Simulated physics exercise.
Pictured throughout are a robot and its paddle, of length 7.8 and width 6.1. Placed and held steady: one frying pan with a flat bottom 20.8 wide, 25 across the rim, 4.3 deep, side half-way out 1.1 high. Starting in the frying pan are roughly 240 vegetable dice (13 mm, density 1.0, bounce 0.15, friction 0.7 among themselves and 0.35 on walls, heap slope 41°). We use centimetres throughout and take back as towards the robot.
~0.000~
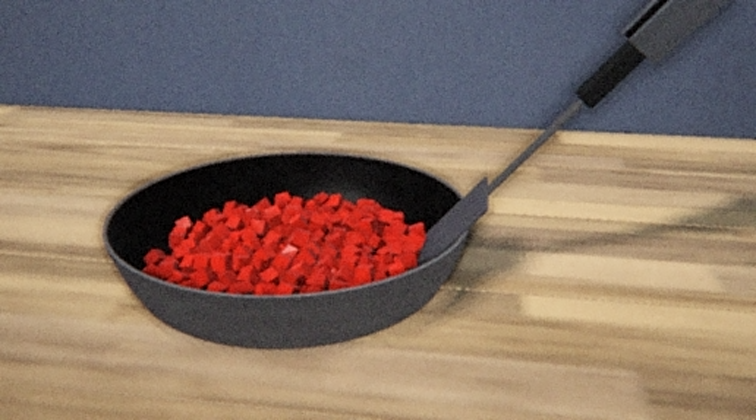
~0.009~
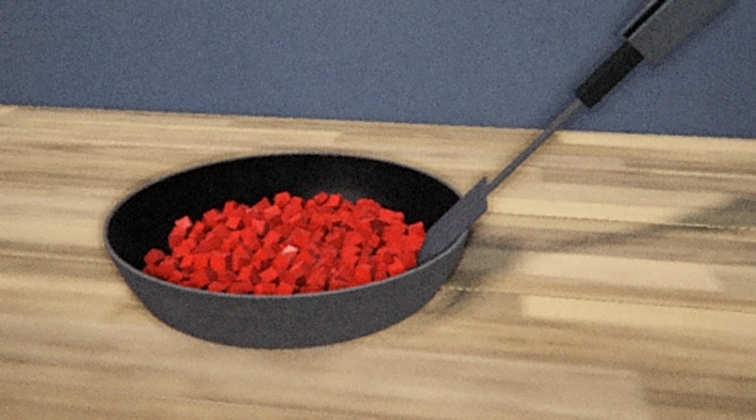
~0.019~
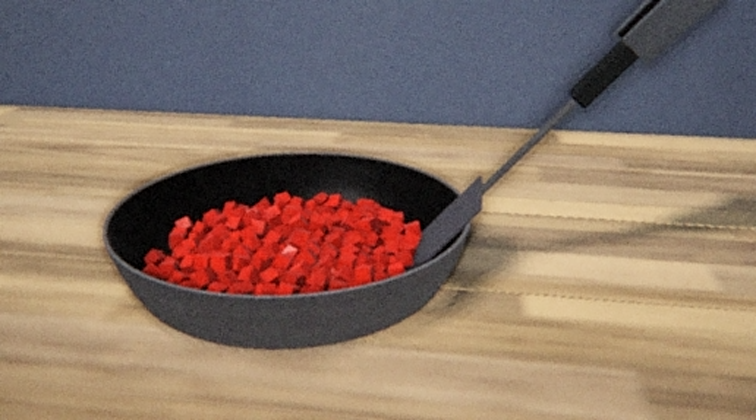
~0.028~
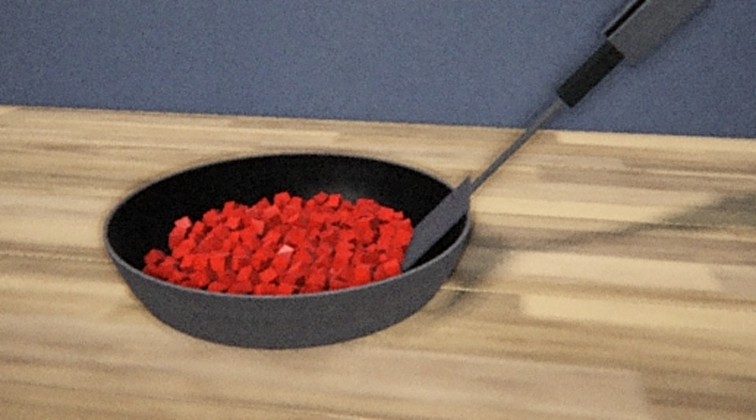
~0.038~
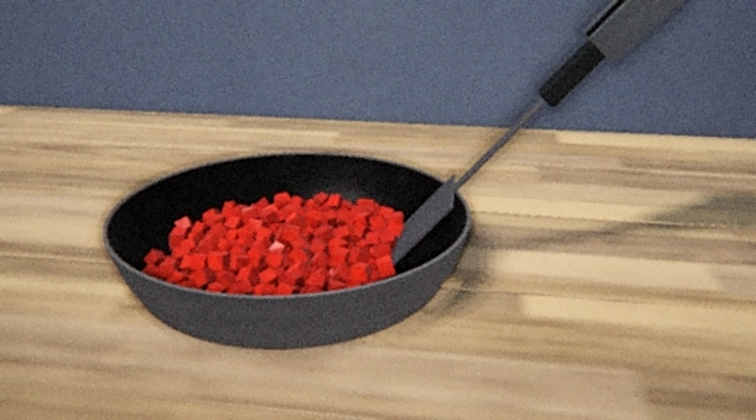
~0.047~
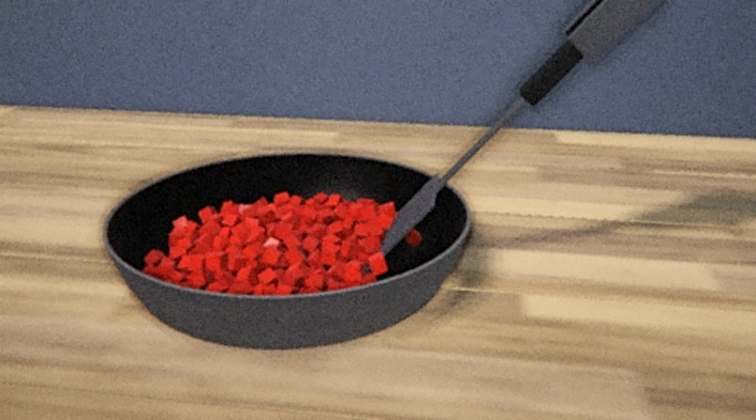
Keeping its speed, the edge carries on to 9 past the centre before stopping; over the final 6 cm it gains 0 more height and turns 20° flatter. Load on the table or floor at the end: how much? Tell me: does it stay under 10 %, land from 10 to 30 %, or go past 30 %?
It stays under 10 %.
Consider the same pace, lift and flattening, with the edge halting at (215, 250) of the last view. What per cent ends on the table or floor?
About 0 per cent.
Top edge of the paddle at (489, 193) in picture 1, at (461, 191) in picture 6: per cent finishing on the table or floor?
Around 0 per cent finishes there.
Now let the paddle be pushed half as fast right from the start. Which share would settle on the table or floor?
Near 0 %.
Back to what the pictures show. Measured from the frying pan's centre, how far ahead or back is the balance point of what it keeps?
Roughly 4.0 cm ahead of the centre.
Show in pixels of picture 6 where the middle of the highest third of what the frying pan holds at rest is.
I'd say around pixel (175, 223).
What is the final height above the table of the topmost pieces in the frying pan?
Top of the heap: Roughly 5.5 cm above the table top.
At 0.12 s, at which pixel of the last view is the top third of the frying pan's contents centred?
Near pixel (248, 222).
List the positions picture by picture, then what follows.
In the first frame, paddle top edge at (487, 192), sloping 50°; upper third of the load around (296, 240), from x 150 to 415, top at y 200; 240 in the frying pan.
In the second frame, paddle top edge at (486, 192), sloping 50°; upper third of the load around (296, 239), from x 150 to 415, top at y 200.
In the third frame, paddle top edge at (481, 191), sloping 50°; upper third of the load around (296, 239), from x 150 to 415, top at y 200.
In the fourth frame, paddle top edge at (470, 191), sloping 50°; upper third of the load around (294, 237), from x 150 to 415, top at y 200.
In the fifth frame, paddle top edge at (453, 190), sloping 50°; upper third of the load around (286, 236), from x 150 to 415, top at y 200.
In the sixth frame, paddle top edge at (436, 189), sloping 50°; upper third of the load around (292, 235), from x 150 to 415, top at y 200; 240 in the frying pan.
By 0.08 s, sloping 50°, highest piece 6 above the table; 240 in the frying pan.
By 0.12 s, sloping 46°, highest piece 7 above the table; 240 in the frying pan.
By 0.34 s, sloping 30°, highest piece 10 above the table; 229 in the frying pan, 9 on the table or floor, 2 on the blade or in flight.
By 1.39 s, sloping 30°, highest piece 6 above the table; 229 in the frying pan, 11 on the table or floor.
Final count, 229 in the frying pan, 11 on the table or floor. That is 5 % on the table or floor.
